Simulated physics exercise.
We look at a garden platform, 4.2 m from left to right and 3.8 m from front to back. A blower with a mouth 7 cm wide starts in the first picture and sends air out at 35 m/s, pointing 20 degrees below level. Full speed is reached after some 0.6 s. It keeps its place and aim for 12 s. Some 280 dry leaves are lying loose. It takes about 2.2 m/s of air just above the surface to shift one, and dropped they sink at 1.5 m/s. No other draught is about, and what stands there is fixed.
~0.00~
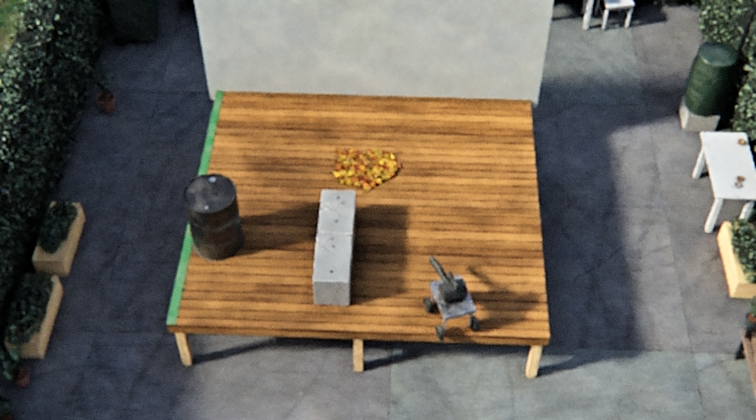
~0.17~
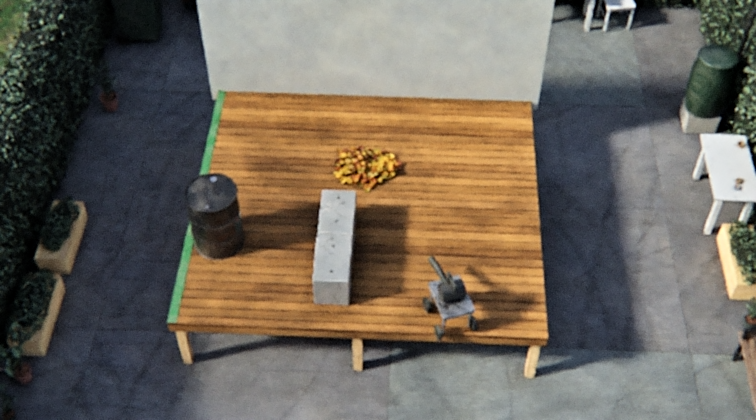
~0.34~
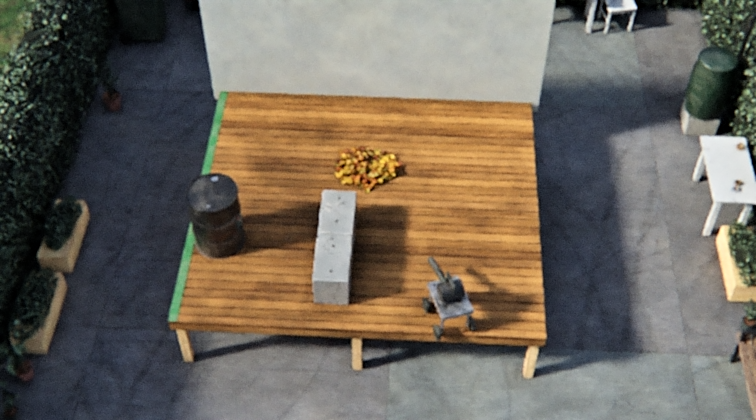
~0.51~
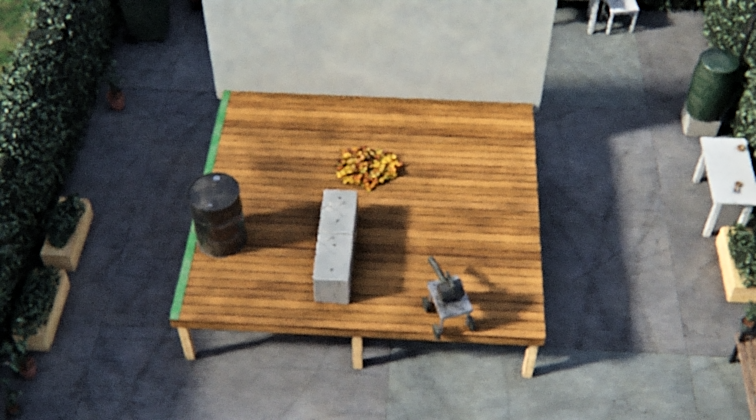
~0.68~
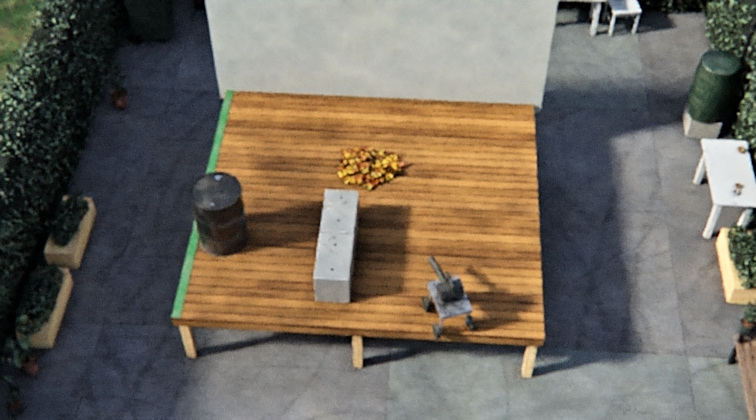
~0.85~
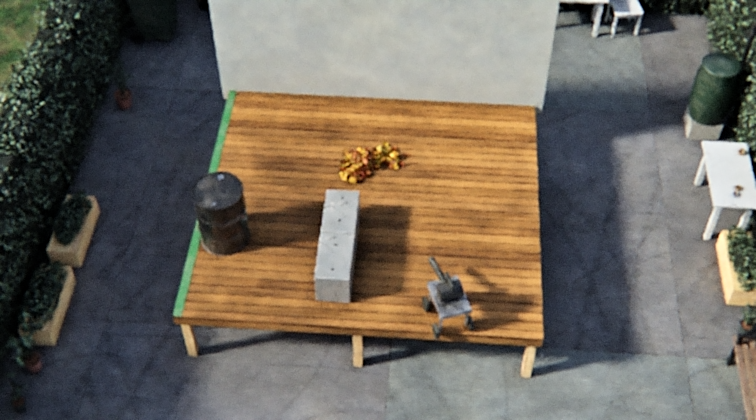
Orange and yellow leaves lie in a pile on a wooden platform with a barrel, a stone seat and a small blower, staying almost unchanged at first; then the pile thins and breaks up, leaving a smaller, uneven patch.
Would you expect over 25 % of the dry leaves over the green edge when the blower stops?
Answer: Yes.
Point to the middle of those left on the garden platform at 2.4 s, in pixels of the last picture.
Near (313, 93).
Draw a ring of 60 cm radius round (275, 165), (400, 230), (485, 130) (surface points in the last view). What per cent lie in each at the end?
In turn about 0 %, 0 %, 0 %.
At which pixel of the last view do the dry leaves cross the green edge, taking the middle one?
Around (229, 93).
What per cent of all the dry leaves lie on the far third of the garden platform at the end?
About 60 %.
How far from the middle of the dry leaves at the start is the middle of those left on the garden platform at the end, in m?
About 1.6 m.
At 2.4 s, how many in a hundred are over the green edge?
Some 4 per cent.
After 2.4 s, 83 % are on the move or not yet settled, 4 % are over the green edge; the middle of those still in play is near (311, 94).
After 3.8 s, 74 % are on the move or not yet settled, 9 % are over the green edge; the middle of those still in play is near (313, 93).
After 6.6 s, 54 % are on the move or not yet settled, 25 % are over the green edge; the middle of those still in play is near (313, 93).
After 12.0 s, at the end, 41 % are over the green edge; the middle of those still in play is near (317, 93).
